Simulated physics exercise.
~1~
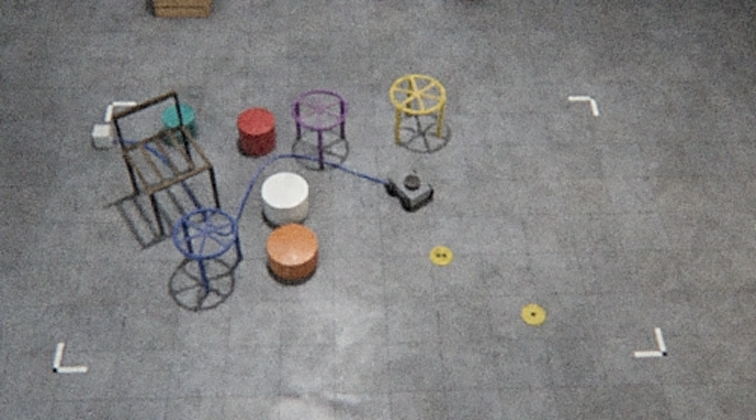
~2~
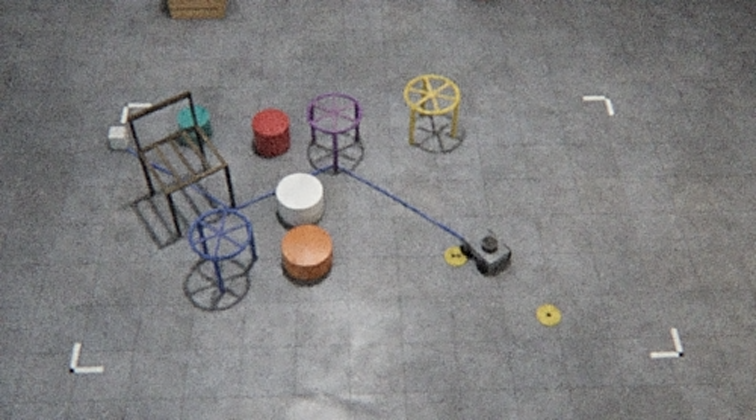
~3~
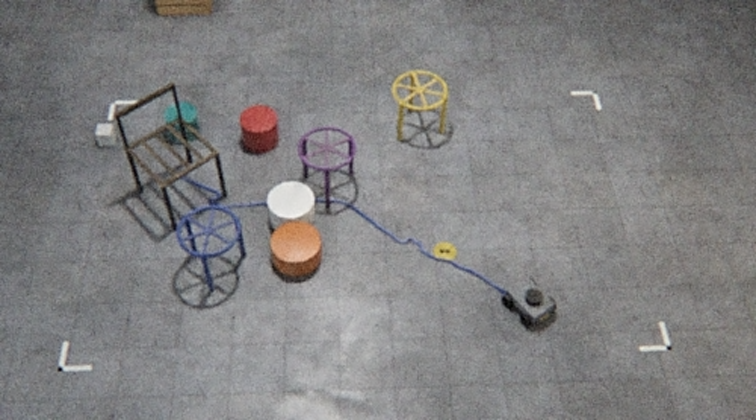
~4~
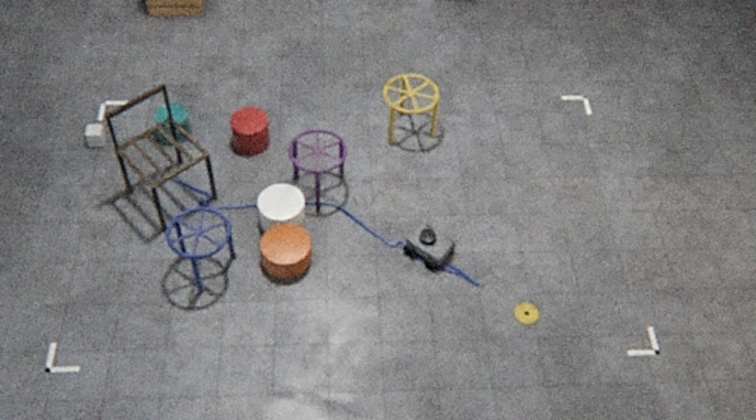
A black chair stays near a cart that drives down-right, shifting the purple stool, then returns.
